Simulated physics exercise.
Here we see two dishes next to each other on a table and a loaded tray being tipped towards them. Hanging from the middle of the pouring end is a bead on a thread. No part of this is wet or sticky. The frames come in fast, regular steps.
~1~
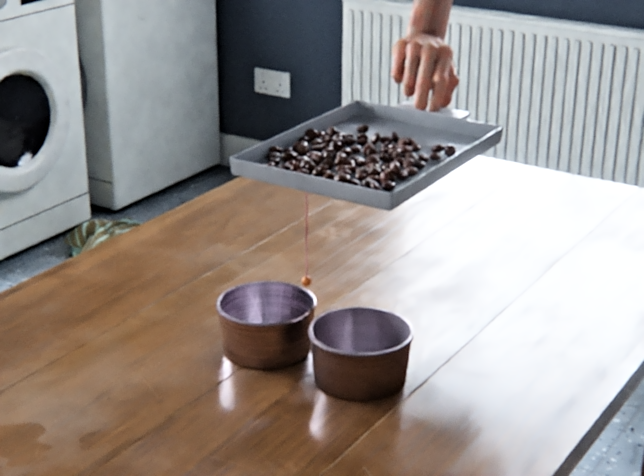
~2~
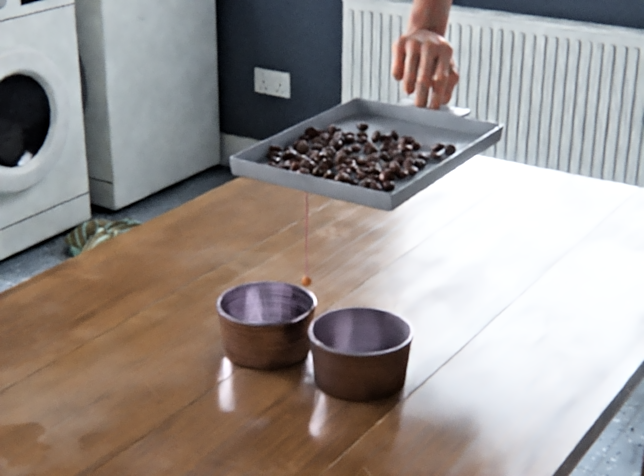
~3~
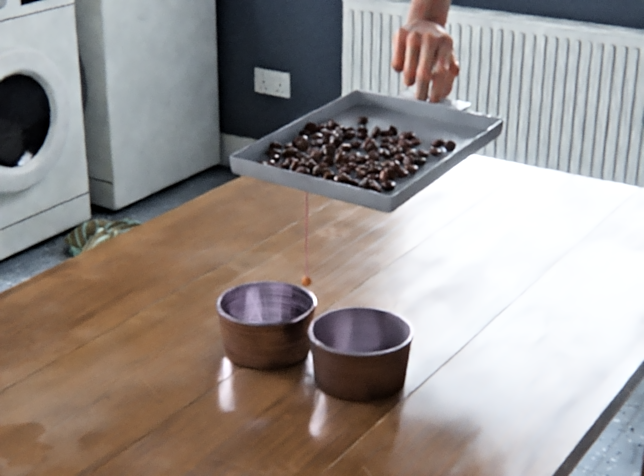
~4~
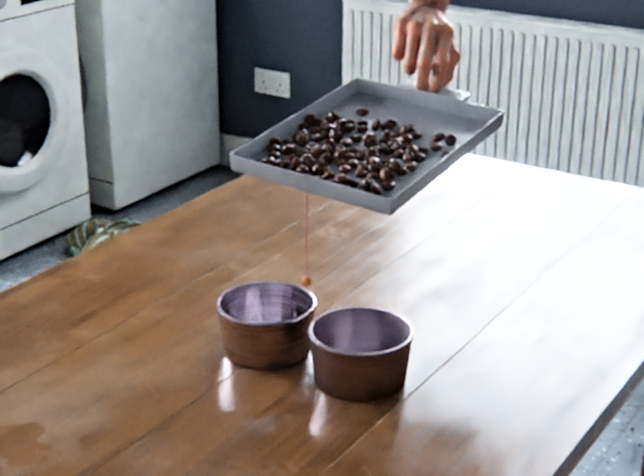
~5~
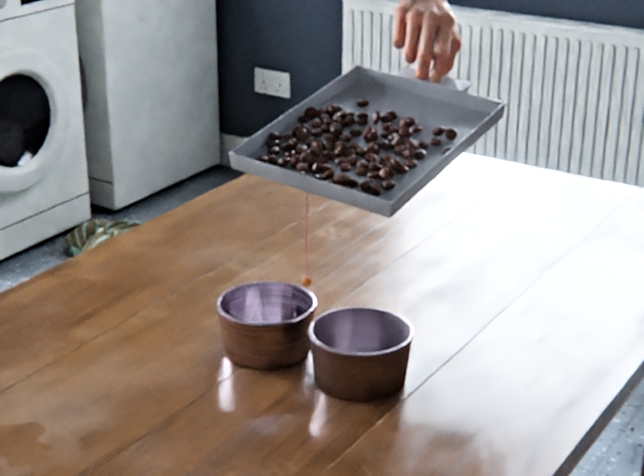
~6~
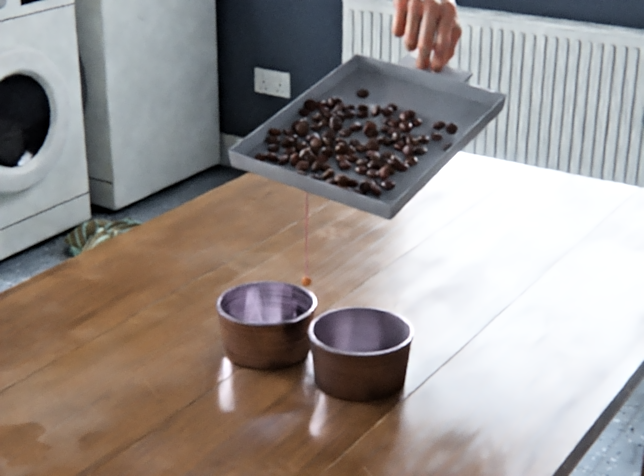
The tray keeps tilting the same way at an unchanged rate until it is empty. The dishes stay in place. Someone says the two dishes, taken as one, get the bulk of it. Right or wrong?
Right, they get more than half.
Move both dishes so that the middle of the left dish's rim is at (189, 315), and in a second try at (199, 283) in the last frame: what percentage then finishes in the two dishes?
Around 10 % followed by around 20 %.
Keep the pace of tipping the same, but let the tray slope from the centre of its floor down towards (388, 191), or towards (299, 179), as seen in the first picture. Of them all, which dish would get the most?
The right-side dish, then the left-side dish.
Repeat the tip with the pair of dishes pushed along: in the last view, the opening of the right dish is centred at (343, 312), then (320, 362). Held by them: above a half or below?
The bulk of it, then Short of half.
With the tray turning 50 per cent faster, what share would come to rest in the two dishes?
That comes to about 70 in every hundred.
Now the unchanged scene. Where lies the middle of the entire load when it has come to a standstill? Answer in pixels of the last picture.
(359, 366).
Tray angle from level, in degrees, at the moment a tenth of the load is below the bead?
That would be about 95 degrees from level.
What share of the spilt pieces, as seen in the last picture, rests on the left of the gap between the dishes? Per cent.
Close to 50 %.
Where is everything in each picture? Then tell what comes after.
Corners of the pouring end at (232, 158) and (391, 193), level; middle of the load at (354, 160), flat chocolate drops; left dish at (238, 339); right dish at (334, 370); bead on its thread at (307, 281), in the first frame.
Corners of the pouring end at (232, 157) and (391, 194), level; middle of the load at (354, 159), in the second frame.
Corners of the pouring end at (232, 156) and (391, 196), tipped barely, lowest at the right corner; middle of the load at (354, 156), in the third frame.
Corners of the pouring end at (232, 154) and (391, 198), tipped a little, lowest at the right corner; middle of the load at (342, 151), in the fourth frame.
Corners of the pouring end at (231, 152) and (391, 201), tipped a little, lowest at the right corner; middle of the load at (342, 147), in the fifth frame.
Corners of the pouring end at (231, 151) and (391, 204), tipped a little, lowest at the right corner; middle of the load at (354, 143); left dish at (238, 339); right dish at (334, 370), in the sixth frame.
Soon, tray tipped steeply; all on the tray.
A while on, tray tipped right over; about half on the tray; about a quarter in the right dish; a stray few in the left dish; a stray few outside both; about a quarter in the air.
Towards the end, tray tipped past a quarter turn; most in the right dish; a stray few in the left dish; about a quarter outside both.
Finally, tray tipped past a quarter turn; most in the right dish; a stray few in the left dish; about a quarter outside both.
